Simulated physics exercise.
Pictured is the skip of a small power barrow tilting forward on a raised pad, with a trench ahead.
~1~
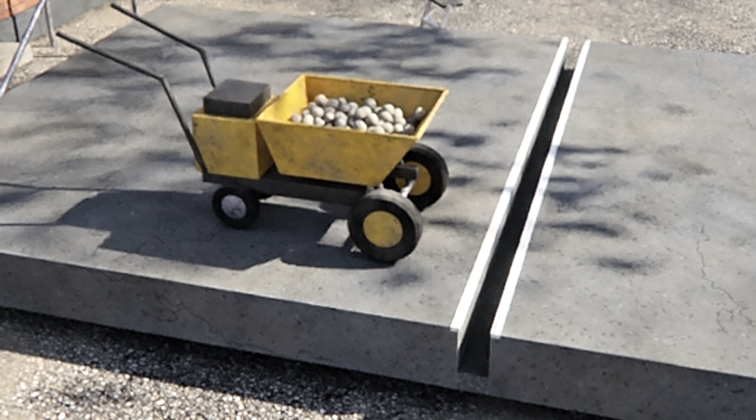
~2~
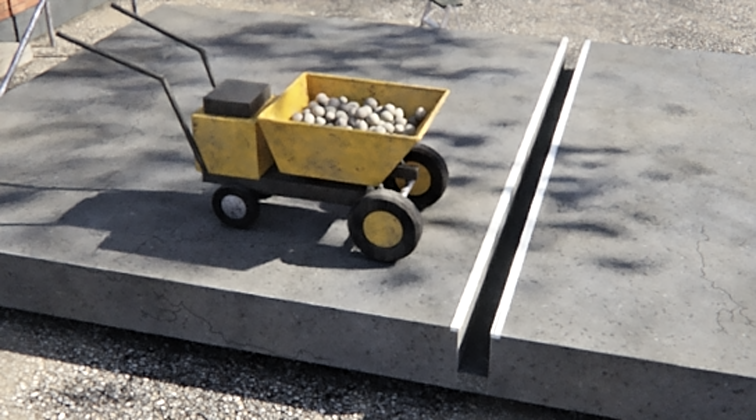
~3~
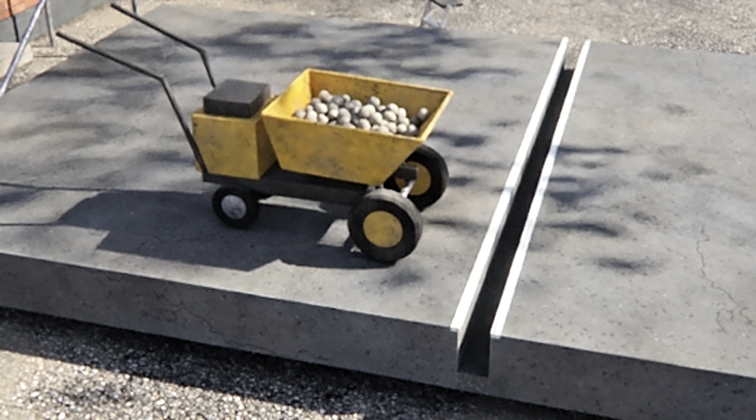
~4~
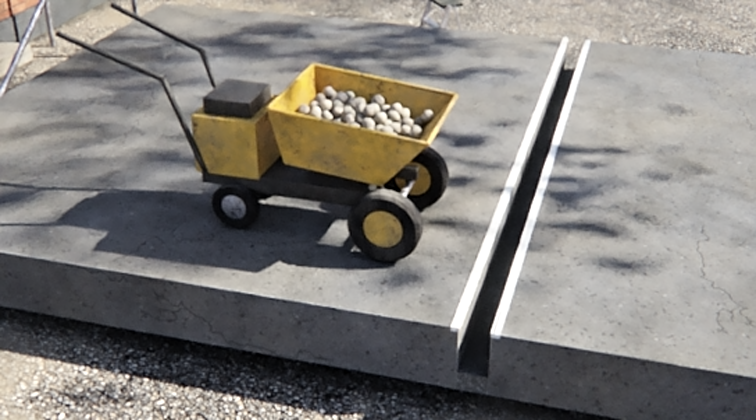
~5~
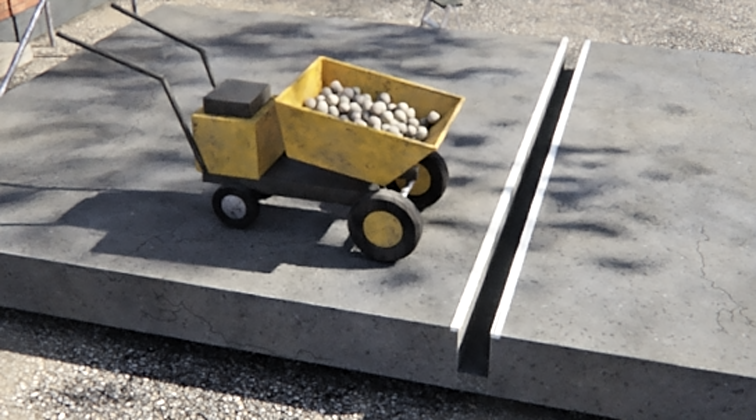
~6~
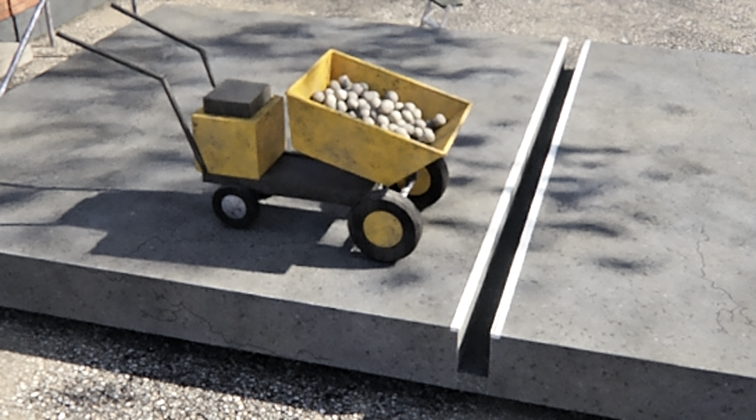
On a raised grey pad, a small yellow barrow full of round pebbles stood still just left of a narrow trench while its skip slowly tilted forward, its back end rising.
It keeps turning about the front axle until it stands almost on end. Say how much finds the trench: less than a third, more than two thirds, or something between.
Watching it, what goes in is between one-third and two-thirds of the load.
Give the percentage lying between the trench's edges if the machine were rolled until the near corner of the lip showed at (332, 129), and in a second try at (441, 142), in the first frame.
30 % and 0 %.
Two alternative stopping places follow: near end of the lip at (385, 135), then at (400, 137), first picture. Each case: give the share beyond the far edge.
About 20 % and about 30 %.
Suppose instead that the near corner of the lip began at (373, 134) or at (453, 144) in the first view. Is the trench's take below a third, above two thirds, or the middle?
Log - stop 1: Between a third and two thirds. Stop 2: Less than a third.
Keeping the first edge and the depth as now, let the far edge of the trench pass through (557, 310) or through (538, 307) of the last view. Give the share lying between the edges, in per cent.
100 % then 90 %, roughly.
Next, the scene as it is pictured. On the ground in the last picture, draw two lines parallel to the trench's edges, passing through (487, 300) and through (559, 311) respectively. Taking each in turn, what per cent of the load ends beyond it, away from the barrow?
The first comes to 80 per cent, the second to 20 per cent.
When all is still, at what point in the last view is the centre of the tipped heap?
Close to (524, 244) in the last view.
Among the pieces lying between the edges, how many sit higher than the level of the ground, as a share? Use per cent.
5 per cent or thereabouts.
Soon, skip tipped steeply; all in the skip.
A while on, skip tipped right over; about two thirds in the skip; a small part in or heaped over the trench; about a quarter beyond it; a stray few falling.
Towards the end, skip tipped right over; a stray few in the skip; about half in or heaped over the trench; about half beyond it.
Finally, skip tipped right over; about half in or heaped over the trench; about half beyond it.
